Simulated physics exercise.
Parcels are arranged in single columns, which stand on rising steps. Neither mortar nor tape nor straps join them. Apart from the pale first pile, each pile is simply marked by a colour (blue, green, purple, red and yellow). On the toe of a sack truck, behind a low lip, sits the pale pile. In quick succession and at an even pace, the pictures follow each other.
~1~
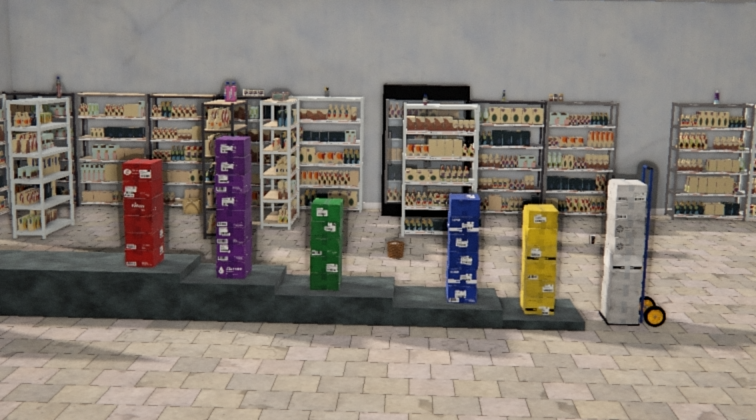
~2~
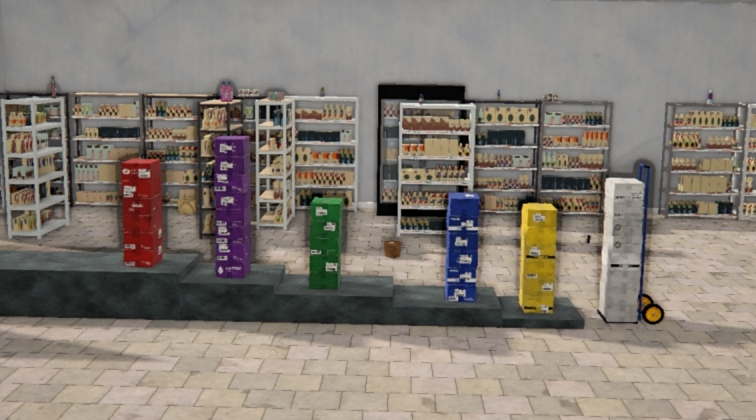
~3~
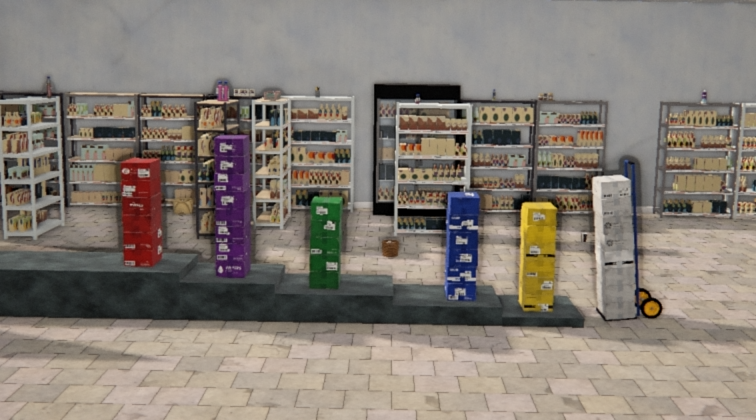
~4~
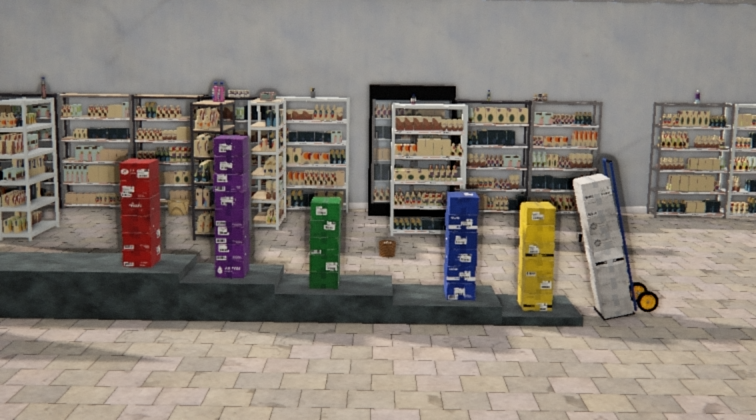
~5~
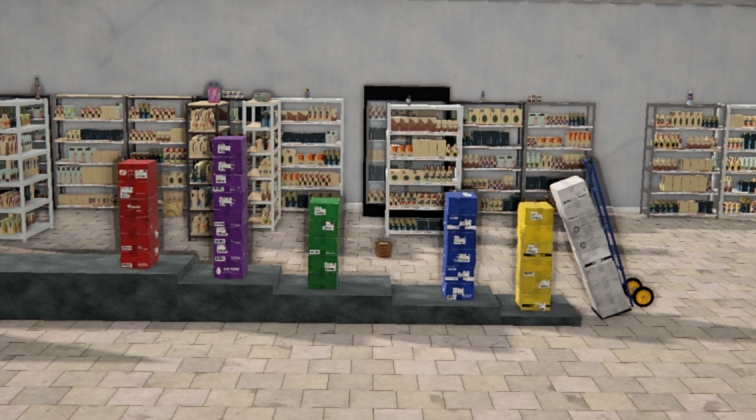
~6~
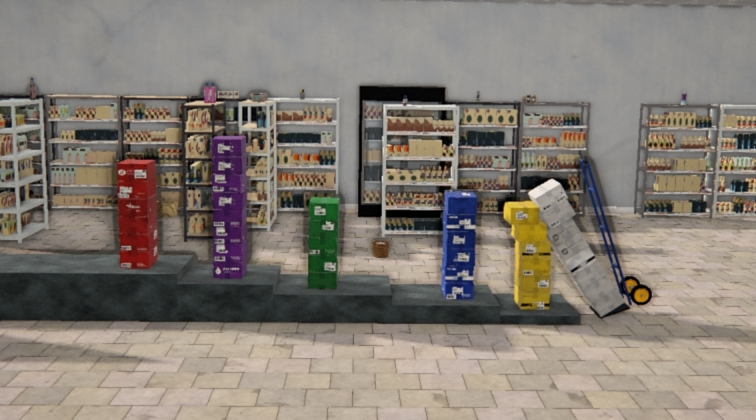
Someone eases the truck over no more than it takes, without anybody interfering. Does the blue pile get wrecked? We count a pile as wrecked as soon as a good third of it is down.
Yes.
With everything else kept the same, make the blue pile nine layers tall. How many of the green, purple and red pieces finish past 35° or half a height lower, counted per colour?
The counts are green 4, purple 0 and red 0.
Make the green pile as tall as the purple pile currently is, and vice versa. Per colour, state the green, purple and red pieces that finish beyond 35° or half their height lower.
Counts by colour: Green 0; purple 0; red 0.
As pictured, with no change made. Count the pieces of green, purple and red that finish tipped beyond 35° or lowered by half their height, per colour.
Down at the end: Green 0, purple 0, red 0.
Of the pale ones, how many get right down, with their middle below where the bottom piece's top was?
The count is 1.
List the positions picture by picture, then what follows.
In the first frame (each place is the centre of the face we see best; the camera moves round a little), truck frame (650, 201) level; top blue parcel (465, 208); top red parcel (137, 172); the others all in place.
In the second frame, truck frame (646, 199) rocked barely; top blue parcel (465, 207).
In the third frame, truck frame (634, 195) rocked a little, top of the pale pile leaning a little; top blue parcel (465, 206); the others all in place.
In the fourth frame, truck frame (616, 192) rocked a little, top of the pale pile leaning a little; top blue parcel (464, 206); the others all in place.
In the fifth frame, truck frame (600, 192) rocked clearly, top of the pale pile leaning clearly; top blue parcel (463, 206); the others all in place.
In the sixth frame, truck frame (596, 192) rocked clearly, top of the pale pile leaning well over; top blue parcel (462, 206); top yellow parcel (525, 216) moved about its own height; 2 have shifted.
Just after the last frame, 8 of the pale pile down; none of the 6 blue parcels down (0 of 31 in all colours); top blue parcel unmoved; top yellow parcel tilted a little.
A moment on, 8 of the pale pile down; none of the 6 blue parcels down (0 of 31 in all colours); top blue parcel moved a little; top yellow parcel tilted clearly, half its height lower.
Further on, 8 of the pale pile down; none of the 6 blue parcels down (5 of 31 in all colours); top blue parcel tilted a little; top yellow parcel tilted clearly, about its own height lower.
Then, 8 of the pale pile down; 5 of the 6 blue parcels down (10 of 31 in all colours); top blue parcel tilted steeply, some three heights lower; top yellow parcel tilted well over, some two heights lower.
When it is over, 8 of the pale pile down; 5 of the 6 blue parcels down (10 of 31 in all colours); top blue parcel on its side; top yellow parcel upside down. In pixels of the last frame, middles, top blue parcel near (345, 271), top yellow parcel near (404, 252).
